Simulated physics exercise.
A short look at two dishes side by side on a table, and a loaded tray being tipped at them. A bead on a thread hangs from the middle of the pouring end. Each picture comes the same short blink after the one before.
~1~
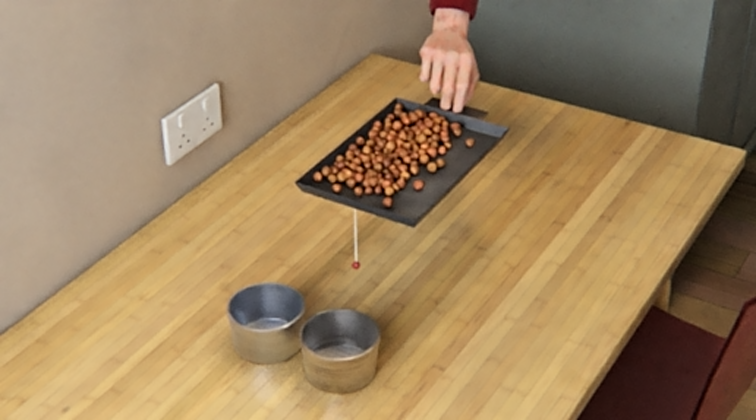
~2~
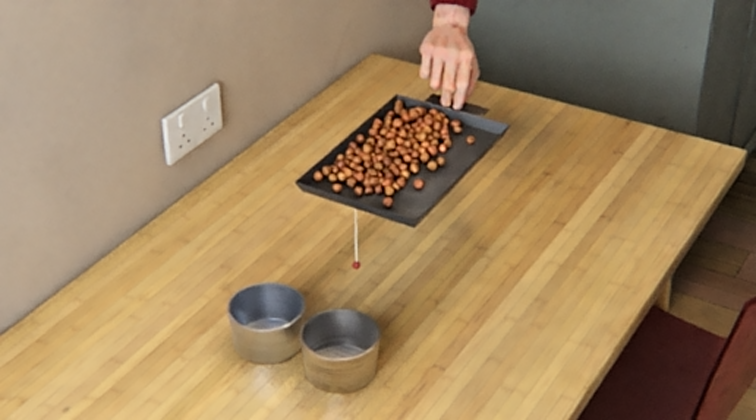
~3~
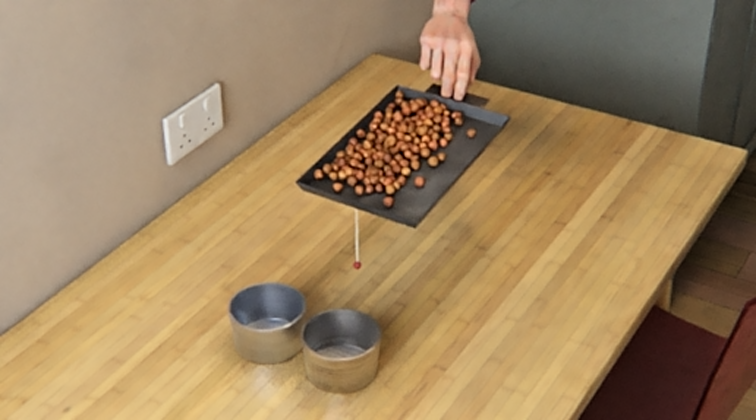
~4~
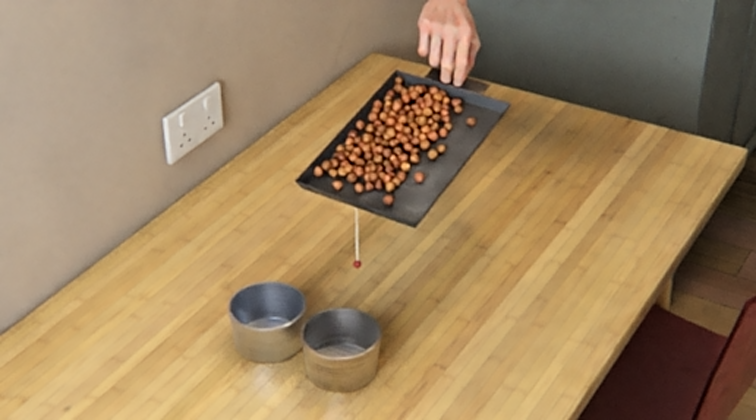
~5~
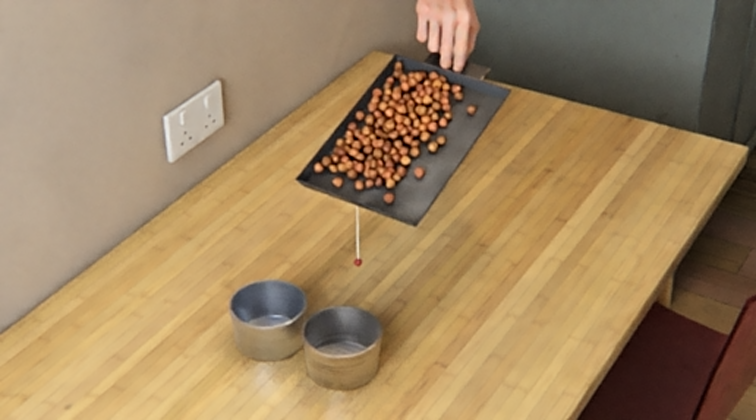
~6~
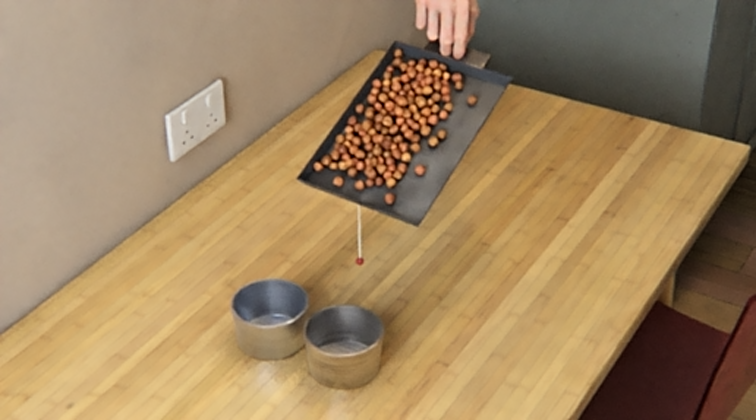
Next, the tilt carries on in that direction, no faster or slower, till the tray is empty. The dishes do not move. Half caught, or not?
Together they catch only the smaller part.
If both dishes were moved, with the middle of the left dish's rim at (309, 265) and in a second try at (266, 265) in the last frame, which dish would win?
The first try: The dish on the right. The second: Right.
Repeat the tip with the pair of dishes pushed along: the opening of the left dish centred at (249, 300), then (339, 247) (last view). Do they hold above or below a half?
One: Under half. Two: Not half.
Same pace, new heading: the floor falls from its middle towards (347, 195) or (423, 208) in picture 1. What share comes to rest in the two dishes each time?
Roughly 0 per cent, and 0 per cent.
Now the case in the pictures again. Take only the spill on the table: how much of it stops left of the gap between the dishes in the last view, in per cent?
Close to 10 per cent.
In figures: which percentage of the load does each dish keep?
For the left dish some 0 %, for the right dish some 0 %.
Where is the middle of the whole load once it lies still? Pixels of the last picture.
Around (374, 336).
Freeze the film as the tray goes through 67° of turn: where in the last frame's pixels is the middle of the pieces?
Close to (374, 199).
Soon, tray tipped steeply; most on the tray; a stray few in the right dish; a stray few in the left dish; a stray few outside both; about a quarter in the air.
A while on, tray tipped past a quarter turn; a stray few in the right dish; a stray few in the left dish; nearly all outside both; a small part in the air.
Towards the end, tray tipped past a quarter turn; a stray few in the right dish; a stray few in the left dish; nearly all outside both.
Finally, tray tipped past a quarter turn; a stray few in the right dish; a stray few in the left dish; nearly all outside both.
